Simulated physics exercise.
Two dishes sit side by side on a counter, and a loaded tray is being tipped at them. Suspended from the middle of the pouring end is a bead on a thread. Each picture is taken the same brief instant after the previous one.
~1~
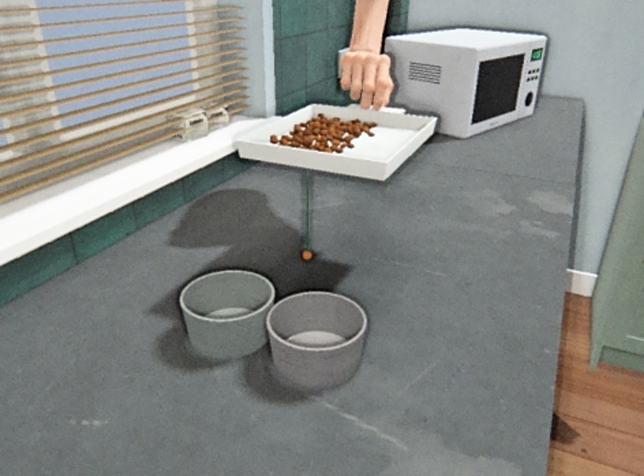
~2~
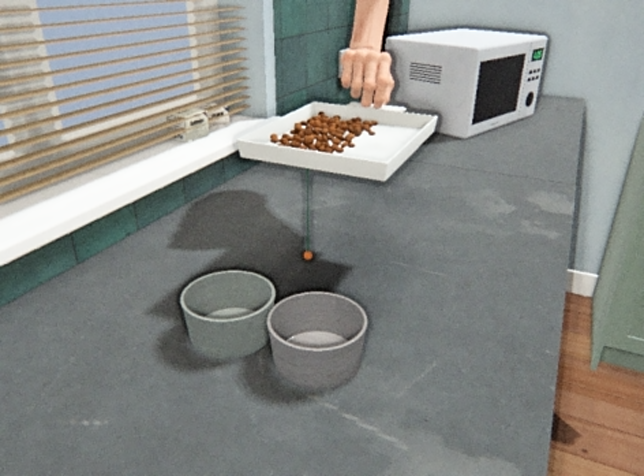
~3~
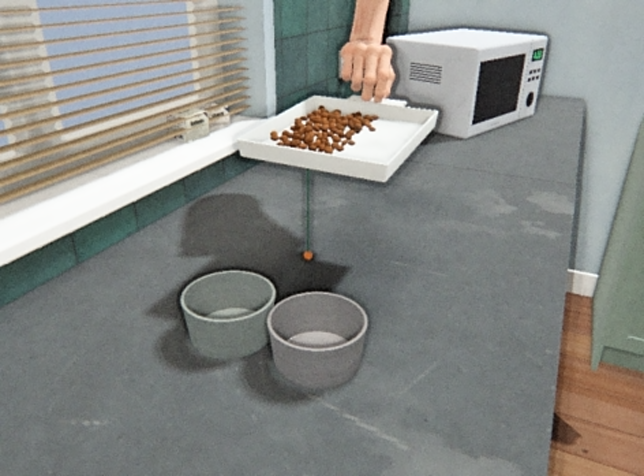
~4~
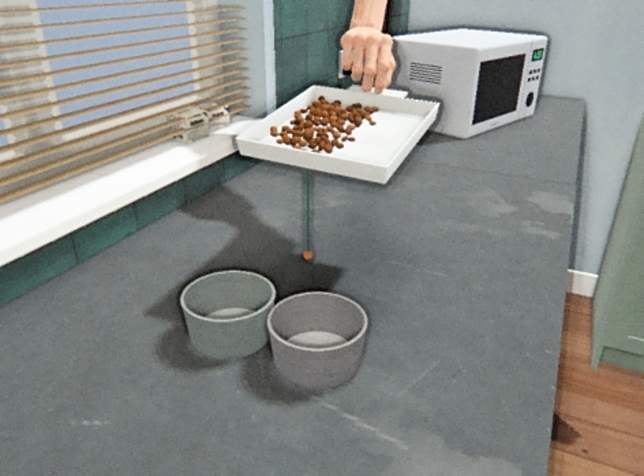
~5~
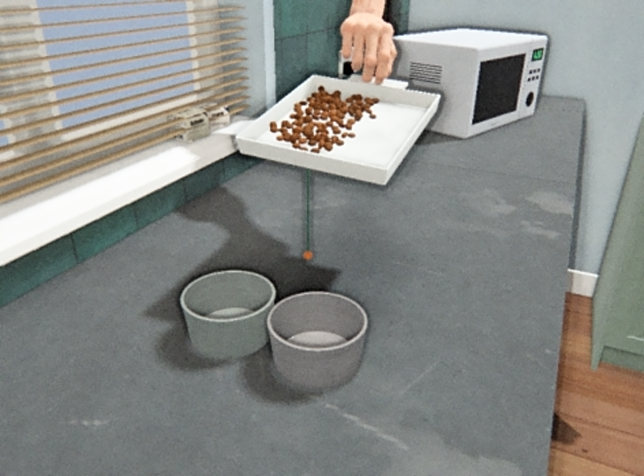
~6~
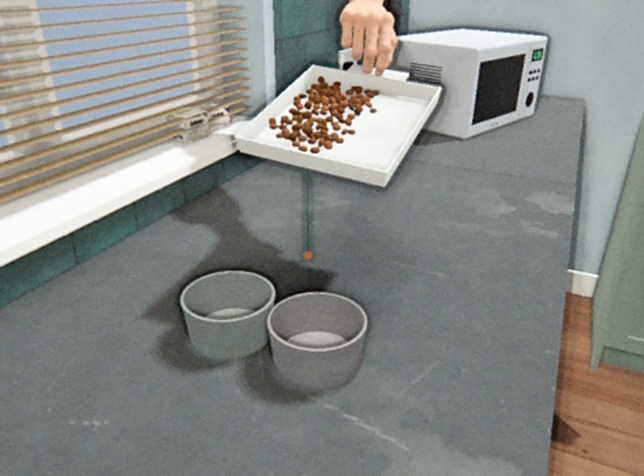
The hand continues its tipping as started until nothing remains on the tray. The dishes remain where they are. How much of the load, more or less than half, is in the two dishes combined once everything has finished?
A lesser share is caught.
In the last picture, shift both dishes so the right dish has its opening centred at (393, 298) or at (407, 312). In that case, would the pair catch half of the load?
One: Over half. Two: Above a half.
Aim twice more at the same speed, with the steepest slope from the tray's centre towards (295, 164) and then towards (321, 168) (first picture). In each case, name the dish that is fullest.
On the first try it's the left-side dish, on the second the left-side dish.
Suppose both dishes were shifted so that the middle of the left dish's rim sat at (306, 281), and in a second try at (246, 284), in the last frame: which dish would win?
The one at left, then the one at right.
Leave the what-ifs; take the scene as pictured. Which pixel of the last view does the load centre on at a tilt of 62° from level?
I'd mark the middle close to (327, 158).
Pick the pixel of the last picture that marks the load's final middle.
About pixel (334, 326).
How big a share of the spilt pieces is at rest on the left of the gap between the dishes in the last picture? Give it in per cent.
I'd guess close to 0 %.
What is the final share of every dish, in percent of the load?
Near 10 in a hundred for the left dish; near 10 for the right dish.
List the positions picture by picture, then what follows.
In the first frame, corners of the pouring end at (240, 139) and (385, 161), level; middle of the load at (325, 133), bits of dog kibble; left dish at (203, 334); right dish at (295, 364); bead on its thread at (307, 255).
In the second frame, corners of the pouring end at (240, 139) and (386, 162), level; middle of the load at (325, 131).
In the third frame, corners of the pouring end at (240, 139) and (386, 163), tipped barely, lowest at the right corner; middle of the load at (325, 127).
In the fourth frame, corners of the pouring end at (240, 138) and (386, 166), tipped a little, lowest at the right corner; middle of the load at (325, 121).
In the fifth frame, corners of the pouring end at (239, 136) and (385, 168), tipped a little, lowest at the right corner; middle of the load at (325, 115).
In the sixth frame, corners of the pouring end at (239, 136) and (385, 170), tipped clearly, lowest at the right corner; middle of the load at (325, 109); left dish at (203, 335); right dish at (295, 364).
Soon, tray tipped steeply; nearly all on the tray; a small part in the air.
A while on, tray tipped past a quarter turn; about half on the tray; a small part in the right dish; a stray few in the left dish; about a quarter outside both; about a quarter in the air.
Towards the end, tray tipped past a quarter turn; a small part in the right dish; a small part in the left dish; most outside both.
Finally, tray tipped past a quarter turn; a small part in the right dish; a small part in the left dish; most outside both.
